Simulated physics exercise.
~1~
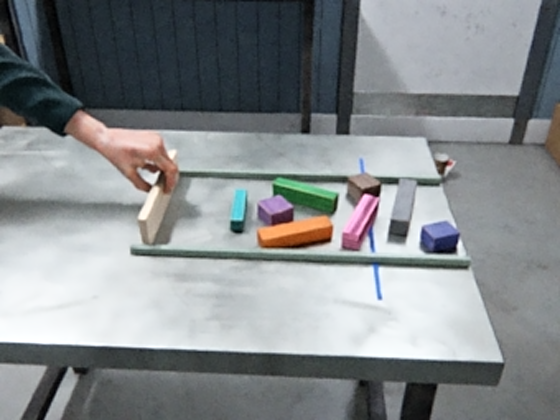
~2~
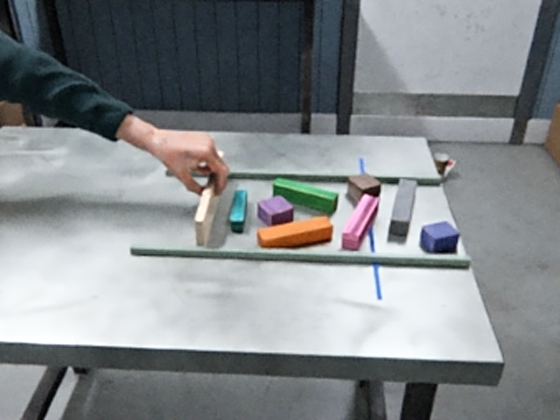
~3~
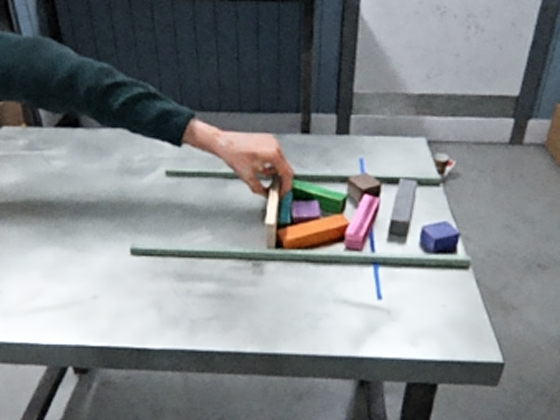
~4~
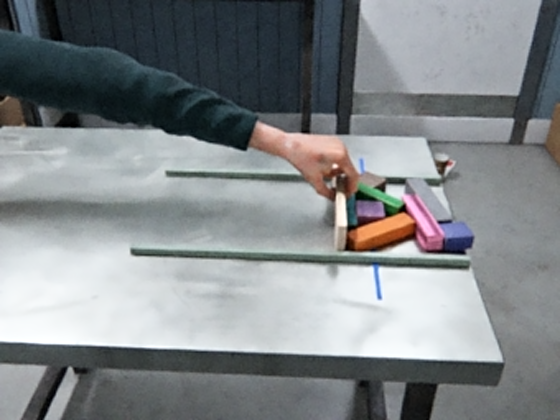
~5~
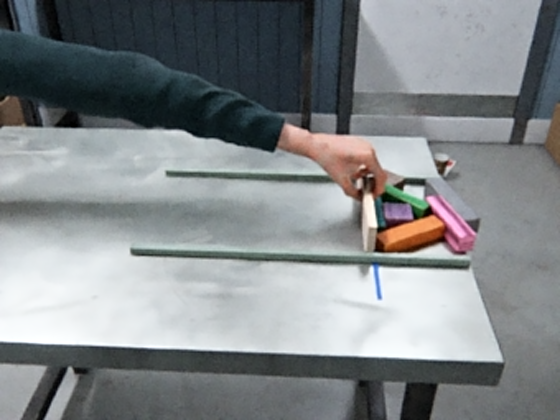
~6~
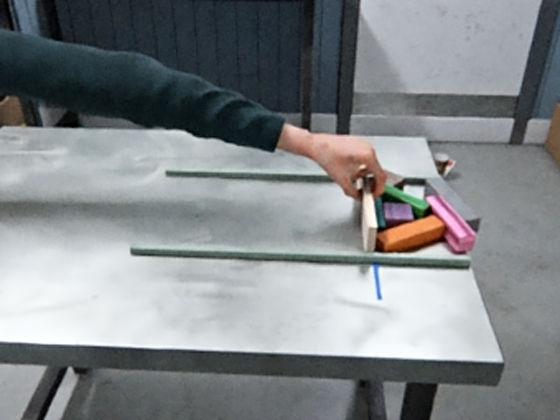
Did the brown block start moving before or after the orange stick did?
The brown block started moving after the orange stick, which was already being pushed to the right while the brown block was still in its place.
